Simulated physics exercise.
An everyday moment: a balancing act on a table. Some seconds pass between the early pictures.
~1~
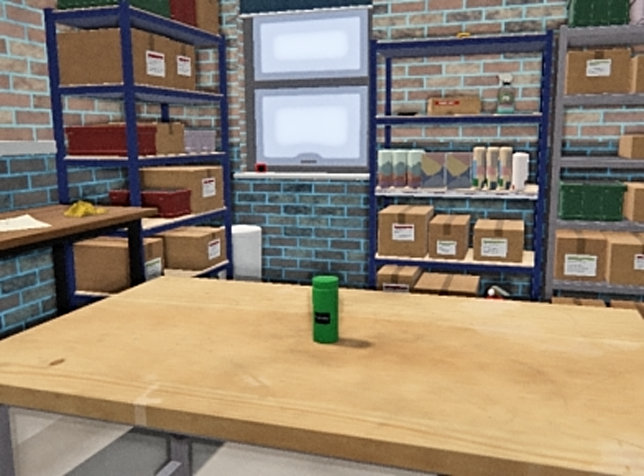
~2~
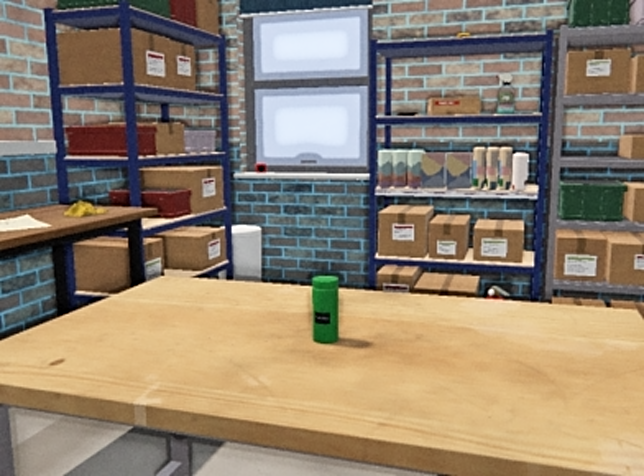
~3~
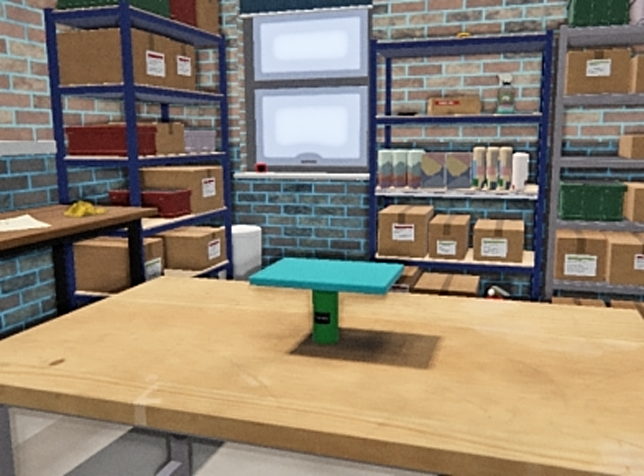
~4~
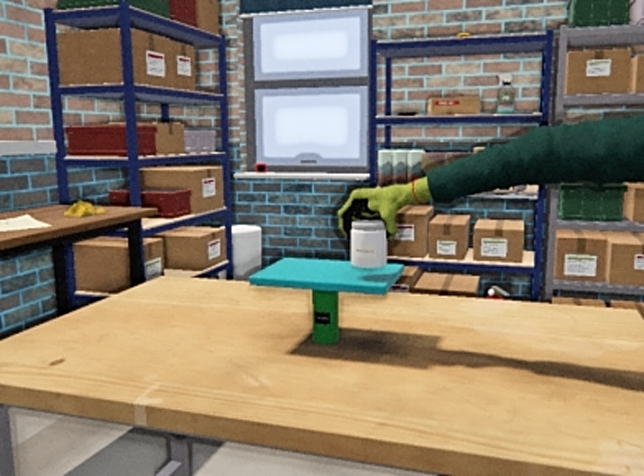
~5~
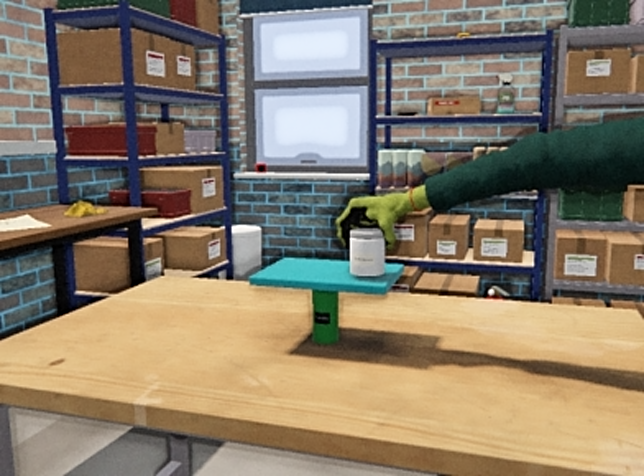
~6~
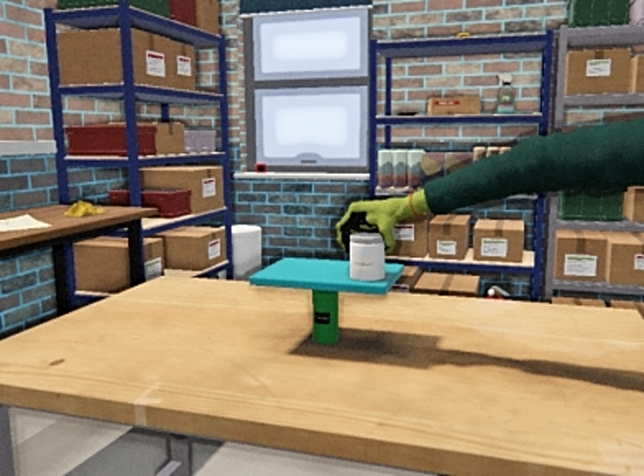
A green cylindrical container stands upright on a pale wooden table, seen from slightly above by a still camera in a storeroom with brick walls, a window and shelves of cardboard boxes. A flat turquoise lid then appears balanced across its top. From the right, a yellow-green gloved hand in a dark green sleeve lowers a white jar onto the lid's right side and keeps hold of it.
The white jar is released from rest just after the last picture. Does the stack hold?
It loses its balance.
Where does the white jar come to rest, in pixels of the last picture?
At about (442, 355).
Then, 0.30 s past the last view, white jar now fallen; turquoise lid rocked 39° from its first pose.
Then, 0.40 s past the last view, turquoise lid rocked 66° from its first pose.
Then, 0.60 s past the last view, turquoise lid rocked 68° from its first pose.
Then, 0.90 s past the last view, turquoise lid now fallen.
Finally, fallen, turquoise lid and white jar; green jar still in place. Final places as the last picture's camera would see them, white jar near (442, 355). The stack comes apart.
